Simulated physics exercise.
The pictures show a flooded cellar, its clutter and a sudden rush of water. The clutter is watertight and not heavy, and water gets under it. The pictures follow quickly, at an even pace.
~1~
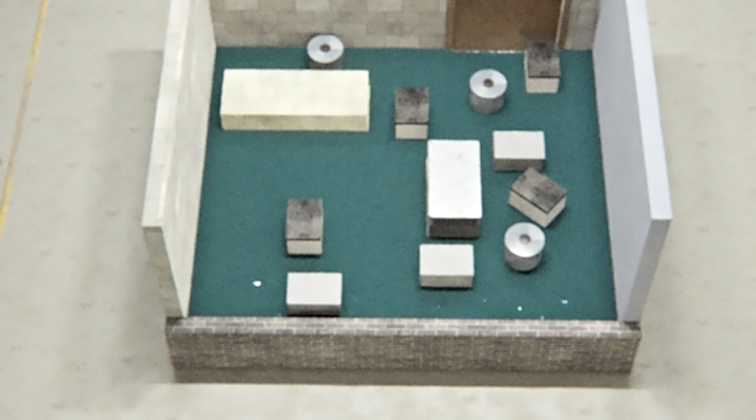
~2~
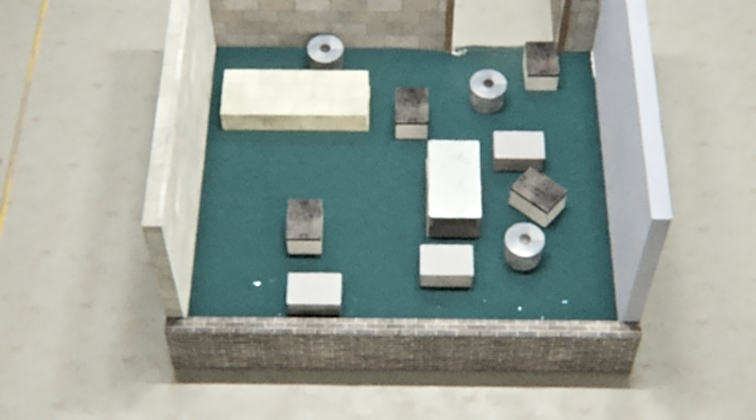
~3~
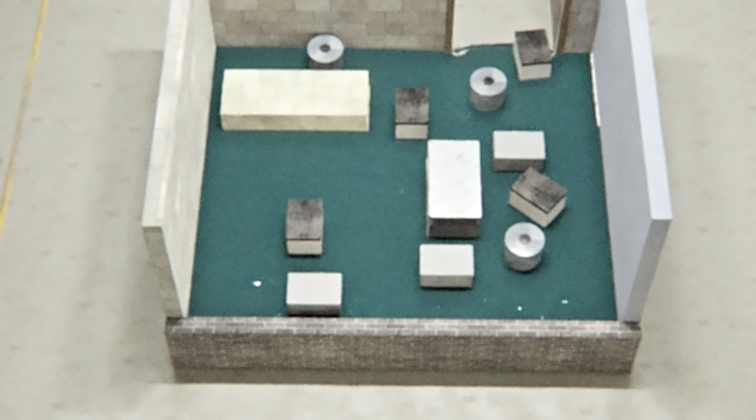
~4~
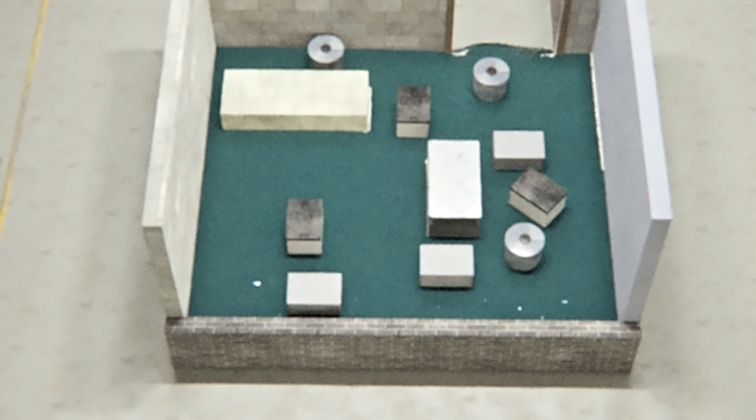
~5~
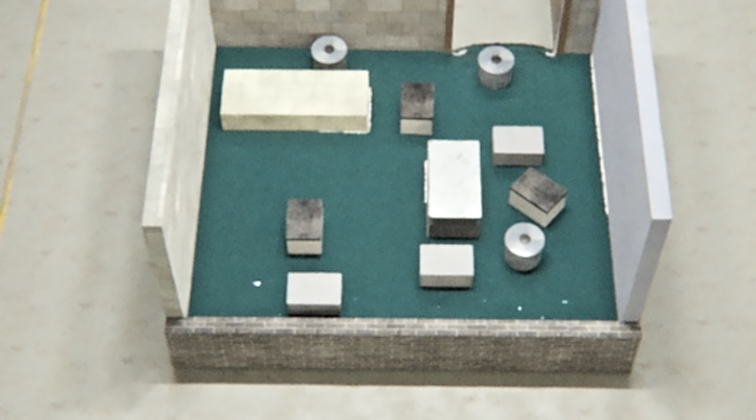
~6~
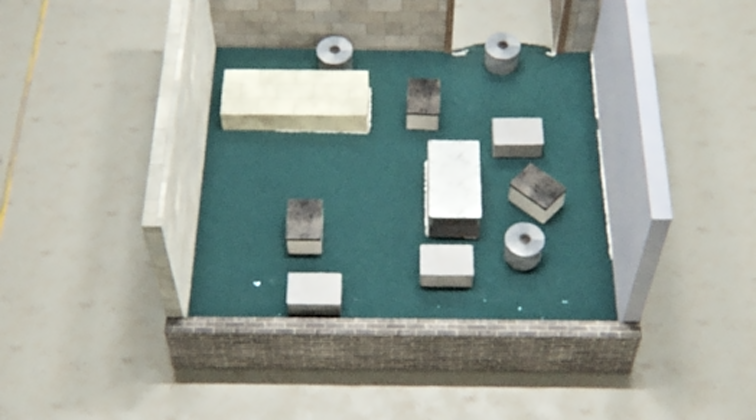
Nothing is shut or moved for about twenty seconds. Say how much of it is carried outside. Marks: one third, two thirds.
Share: At least two thirds.
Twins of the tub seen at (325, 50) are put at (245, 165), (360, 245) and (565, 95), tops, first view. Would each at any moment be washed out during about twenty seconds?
As listed: Left behind, kept in, gone.
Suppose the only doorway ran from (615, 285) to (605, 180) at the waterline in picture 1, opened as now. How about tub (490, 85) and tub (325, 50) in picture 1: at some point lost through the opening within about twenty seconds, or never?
One after the other: Carried outside, inside.
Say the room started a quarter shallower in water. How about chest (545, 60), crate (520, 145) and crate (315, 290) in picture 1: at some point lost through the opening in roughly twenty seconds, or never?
In turn: Yes, through, inside.
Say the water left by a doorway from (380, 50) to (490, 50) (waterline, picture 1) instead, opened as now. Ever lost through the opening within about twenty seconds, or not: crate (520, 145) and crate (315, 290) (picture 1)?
In that order: Carried outside, inside.
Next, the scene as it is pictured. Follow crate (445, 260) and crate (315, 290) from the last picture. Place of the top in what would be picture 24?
Close to (535, 191) and (355, 289).
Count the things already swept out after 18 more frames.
It comes to 4.
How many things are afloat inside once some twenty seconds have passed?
That makes 2.
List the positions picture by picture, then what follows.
The first frame shows a tub at (488, 84) floats; a crate at (519, 145) floats; 0 of 10 have shifted.
The second frame shows a tub at (488, 84) floats; a crate at (519, 145) floats; 0 of 10 have shifted.
The third frame shows a tub at (488, 81) floats, close to its start; a crate at (519, 145), afloat; 2 of 10 have shifted.
The fourth frame shows a tub at (491, 71) floats, close to its start; a crate at (519, 145) floats; 2 of 10 have shifted.
The fifth frame shows a tub at (496, 60), afloat, a stride from its start; a crate at (518, 140), afloat, close to its start; 4 of 10 have shifted.
The sixth frame shows a tub at (503, 45) floats, a stride from its start; a crate at (518, 131), afloat, close to its start; 6 of 10 have shifted.
A moment on, 2 of 10 are out; 8 afloat.
Next, 4 of 10 are out; 6 afloat.
Later, 8 of 10 are out; 2 afloat.
In the end, 8 of 10 are out; 2 afloat.
